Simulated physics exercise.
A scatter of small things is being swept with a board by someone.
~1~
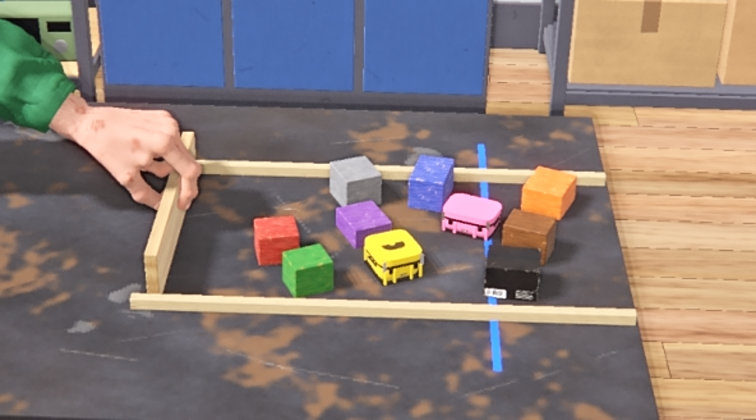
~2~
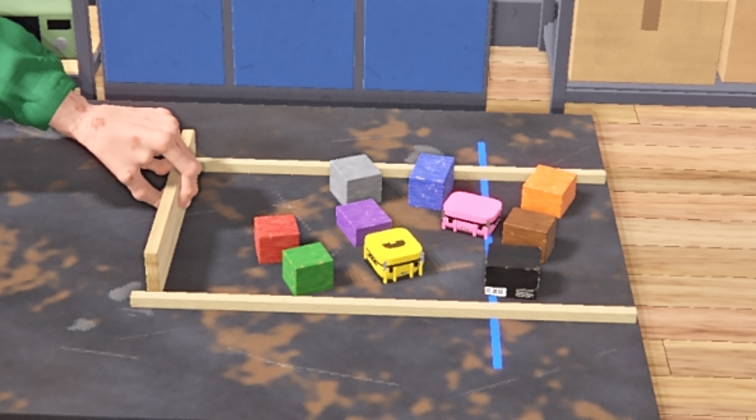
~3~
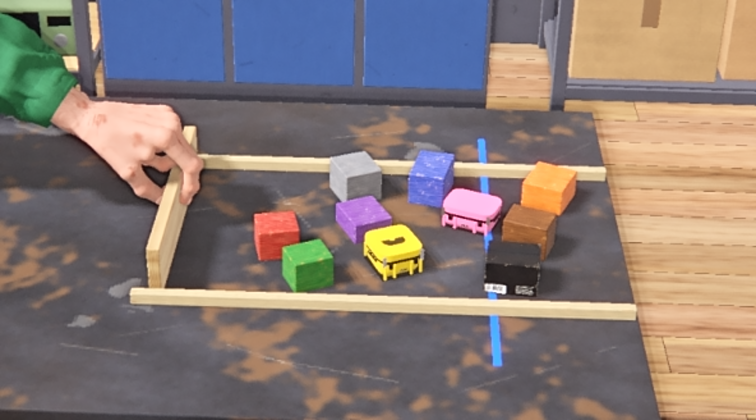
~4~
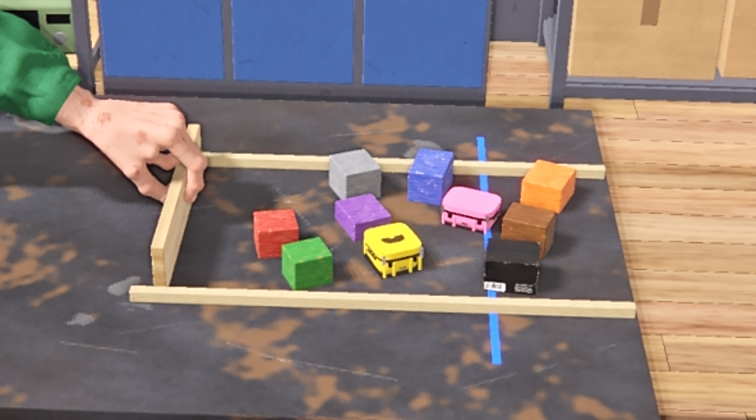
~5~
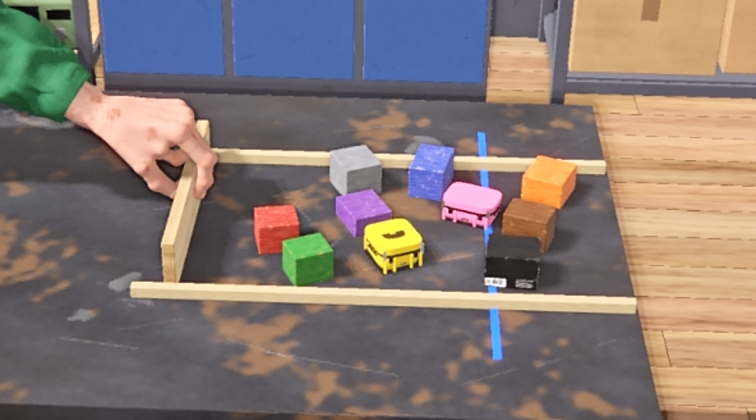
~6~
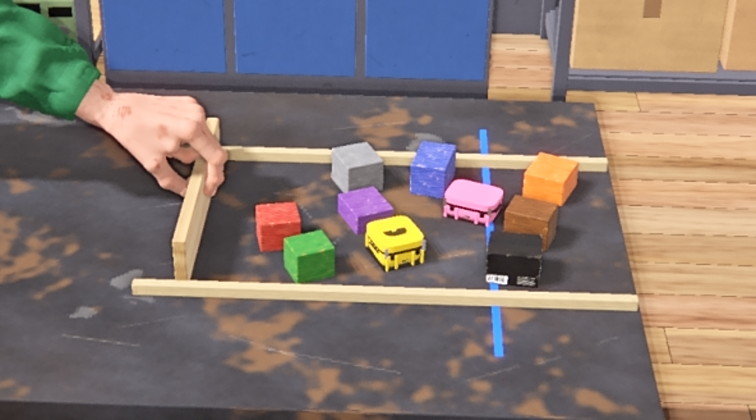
On a dark, scuffed tabletop, a green-sleeved hand slides a wooden board slightly right between two rails, the scattered coloured blocks staying put.
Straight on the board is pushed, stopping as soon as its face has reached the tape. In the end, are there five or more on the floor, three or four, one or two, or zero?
The sweep fails to knock any off.
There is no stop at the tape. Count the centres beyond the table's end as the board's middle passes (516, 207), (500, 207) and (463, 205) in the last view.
Counts per position: 1 / 0 / 0.
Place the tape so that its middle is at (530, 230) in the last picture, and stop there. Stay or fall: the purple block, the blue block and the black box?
The purple block? It is safe. The blue block? It is safe. The black box? It does not stay.
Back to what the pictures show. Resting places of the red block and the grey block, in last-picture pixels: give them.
The red block stops around (512, 237); the grey block around (507, 177).
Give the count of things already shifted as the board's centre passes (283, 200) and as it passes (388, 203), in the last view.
It comes to 1 for the first spot, 6 for the other.
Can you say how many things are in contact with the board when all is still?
The count in contact is 4.
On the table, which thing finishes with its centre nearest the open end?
The black box ends nearest.
Early on, none off yet; orange block at rest near (551, 179); brown block at rest near (531, 223); black box at rest near (514, 259).
A while later, none off yet; orange block at rest near (551, 179); brown block at rest near (534, 225); black box travelled about its own width near (565, 260).
Finally, the number that fall off is zero.
